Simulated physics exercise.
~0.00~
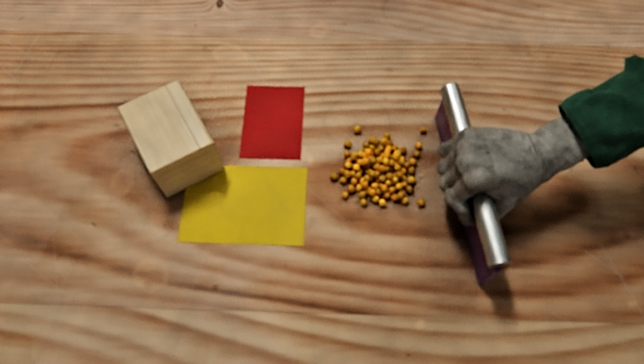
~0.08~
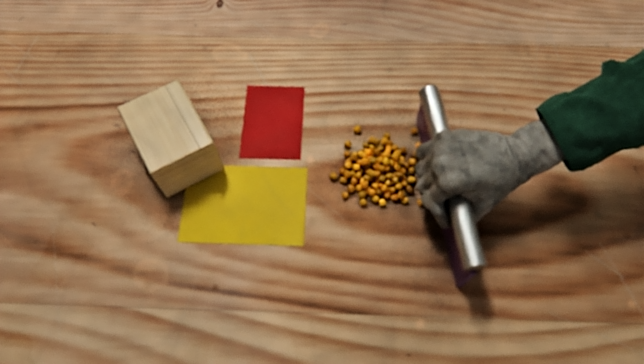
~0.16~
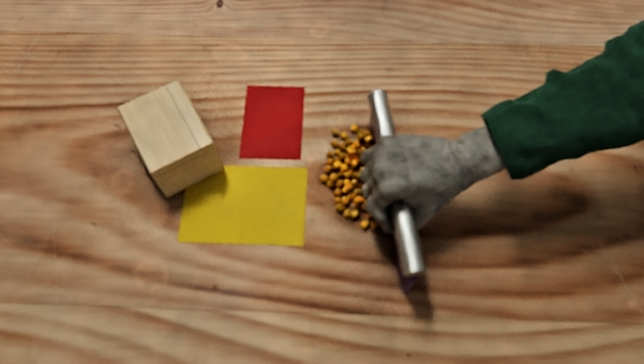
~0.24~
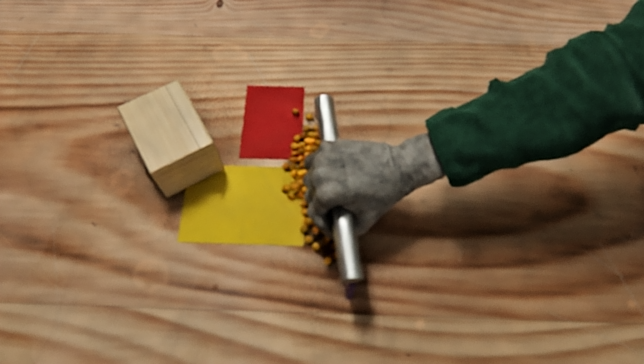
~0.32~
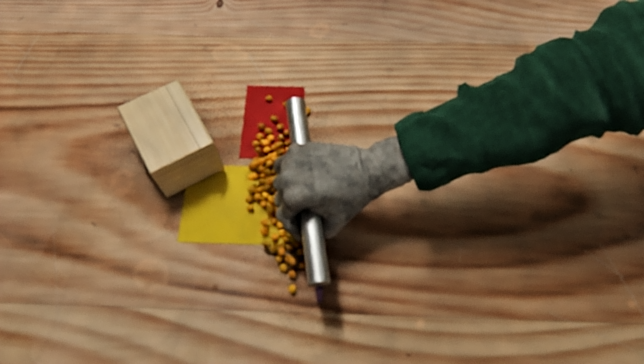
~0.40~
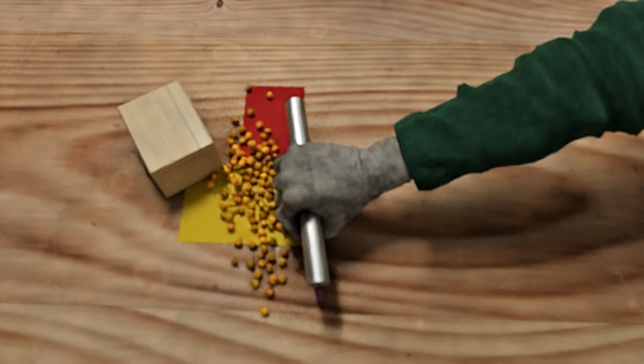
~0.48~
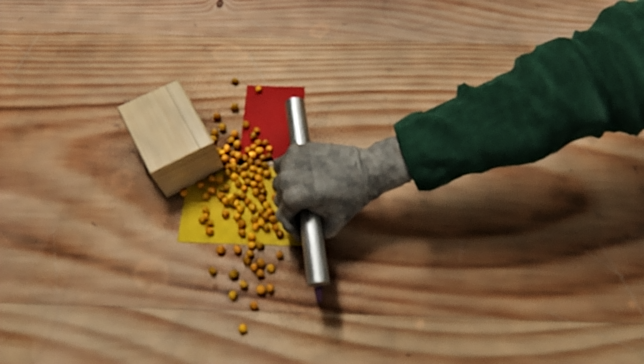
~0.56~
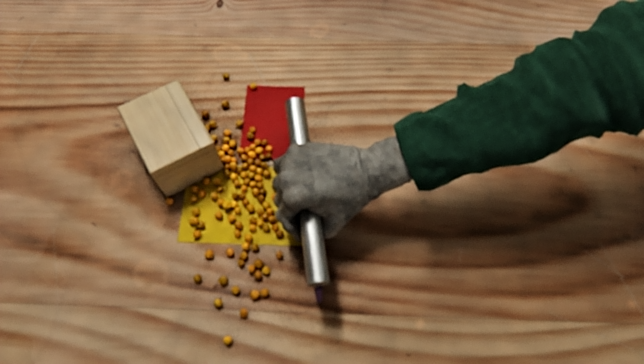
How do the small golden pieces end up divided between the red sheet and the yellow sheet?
The yellow sheet ends up with a large share of the pieces, about half of them, while only a small share lies on the red sheet.
